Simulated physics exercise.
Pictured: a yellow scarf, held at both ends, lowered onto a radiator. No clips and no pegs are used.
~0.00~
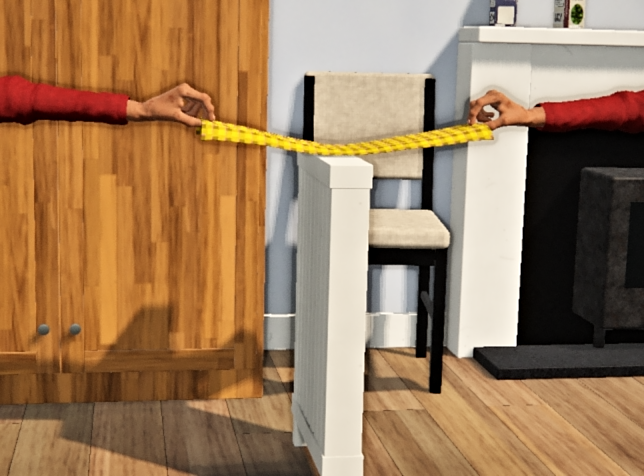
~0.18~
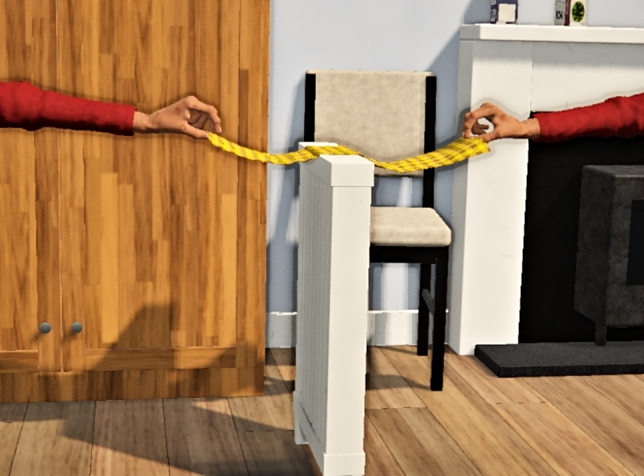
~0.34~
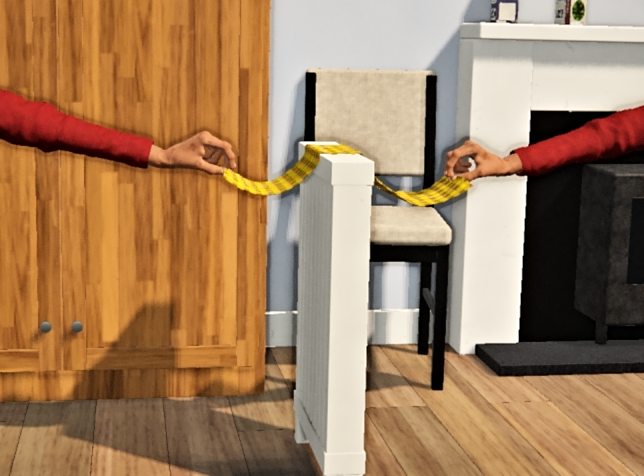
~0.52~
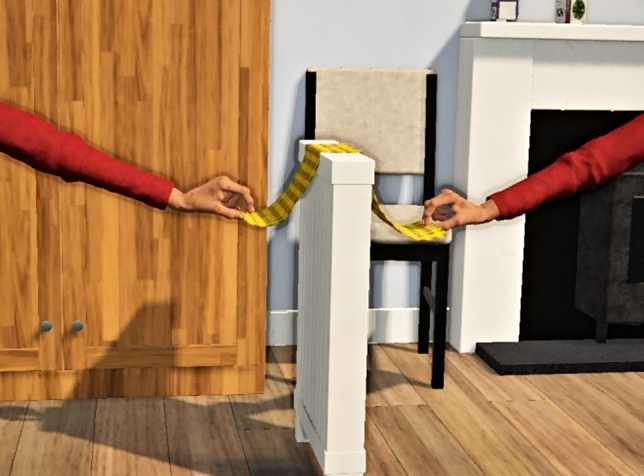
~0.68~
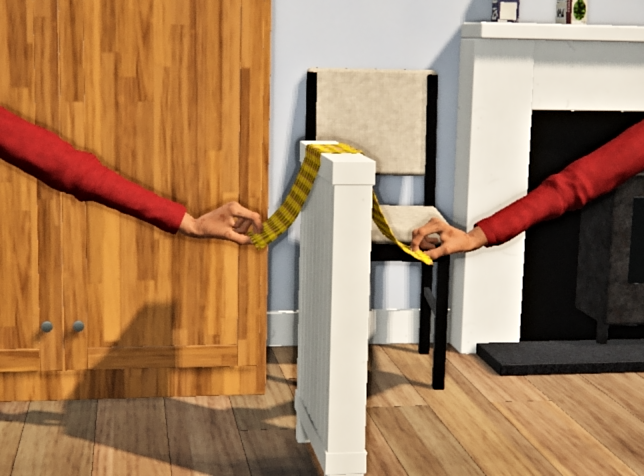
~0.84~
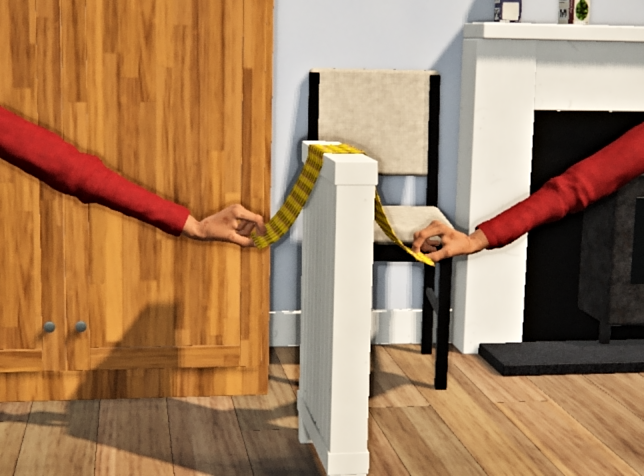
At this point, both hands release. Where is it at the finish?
Still on top.
By 1.00 s, scarf hanging on both sides, left end near (273, 254), right end near (407, 272).
By 1.08 s, scarf hanging on both sides, left end near (301, 262), right end near (375, 283).
By 1.30 s, scarf hanging on both sides, left end near (314, 263), right end near (354, 286).
When it is over, scarf hanging on both sides, left end near (314, 263), right end near (354, 286). The yellow scarf stays on top.
